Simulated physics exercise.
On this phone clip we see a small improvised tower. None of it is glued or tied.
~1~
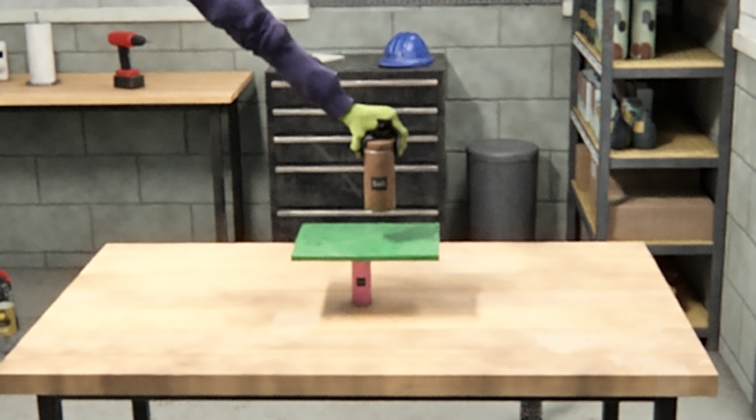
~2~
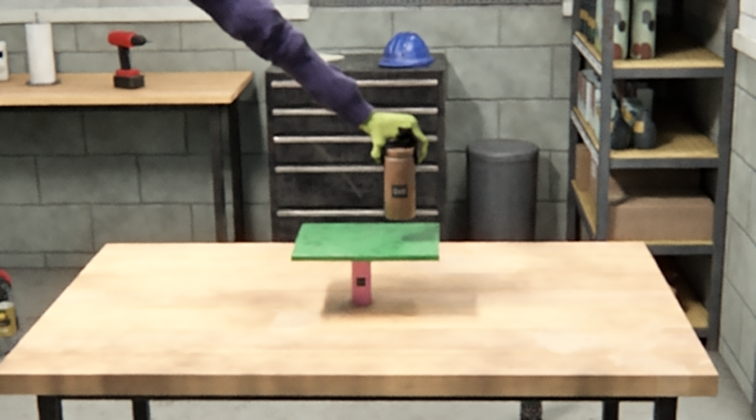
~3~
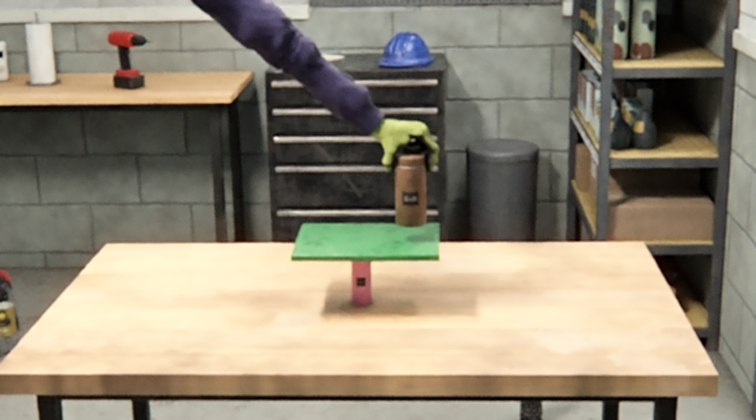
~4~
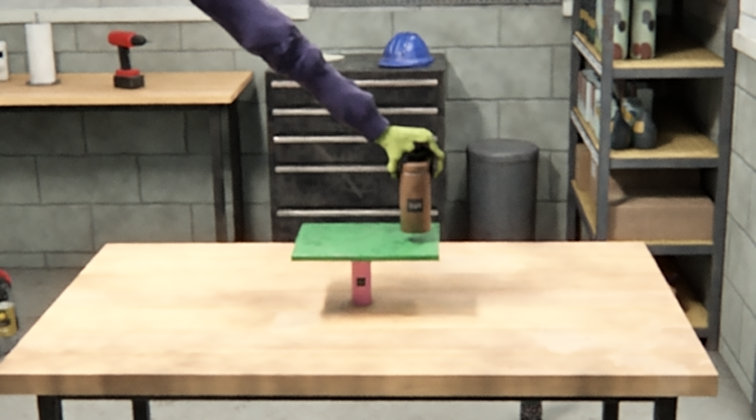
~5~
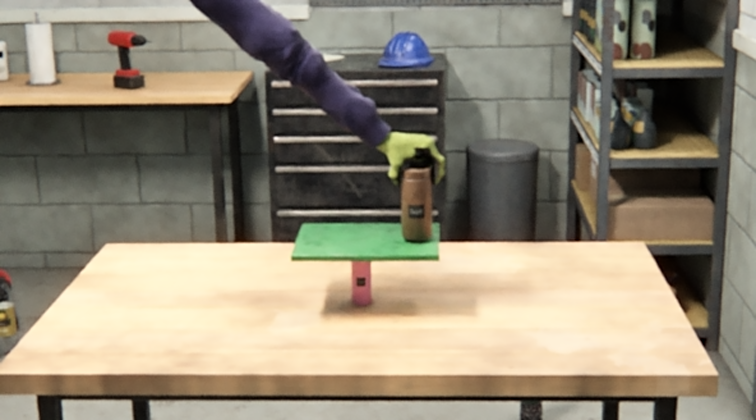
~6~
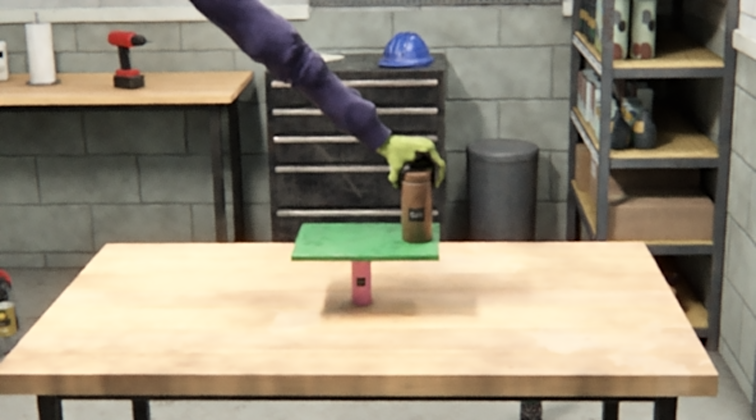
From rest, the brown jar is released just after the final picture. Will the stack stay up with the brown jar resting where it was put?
No.
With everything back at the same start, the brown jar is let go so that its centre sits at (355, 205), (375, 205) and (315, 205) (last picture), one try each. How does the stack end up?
So, first it stays steady, next it tips over, and last it tips over.
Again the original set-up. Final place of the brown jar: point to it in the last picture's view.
I'd say around (459, 287) in the last view.
Then, 0.30 s past the last view, brown jar now fallen; green lid rocked 52° from its first pose.
Then, 0.60 s past the last view, green lid rocked 59° from its first pose; pink shaker rocked 13° from its first pose.
Then, 0.80 s past the last view, pink shaker and green lid now fallen.
Then, 1.00 s past the last view, things are still on the move.
Finally, fallen, brown jar, pink shaker and green lid. Final places as the last picture's camera would see them, brown jar near (459, 287). The stack comes apart.
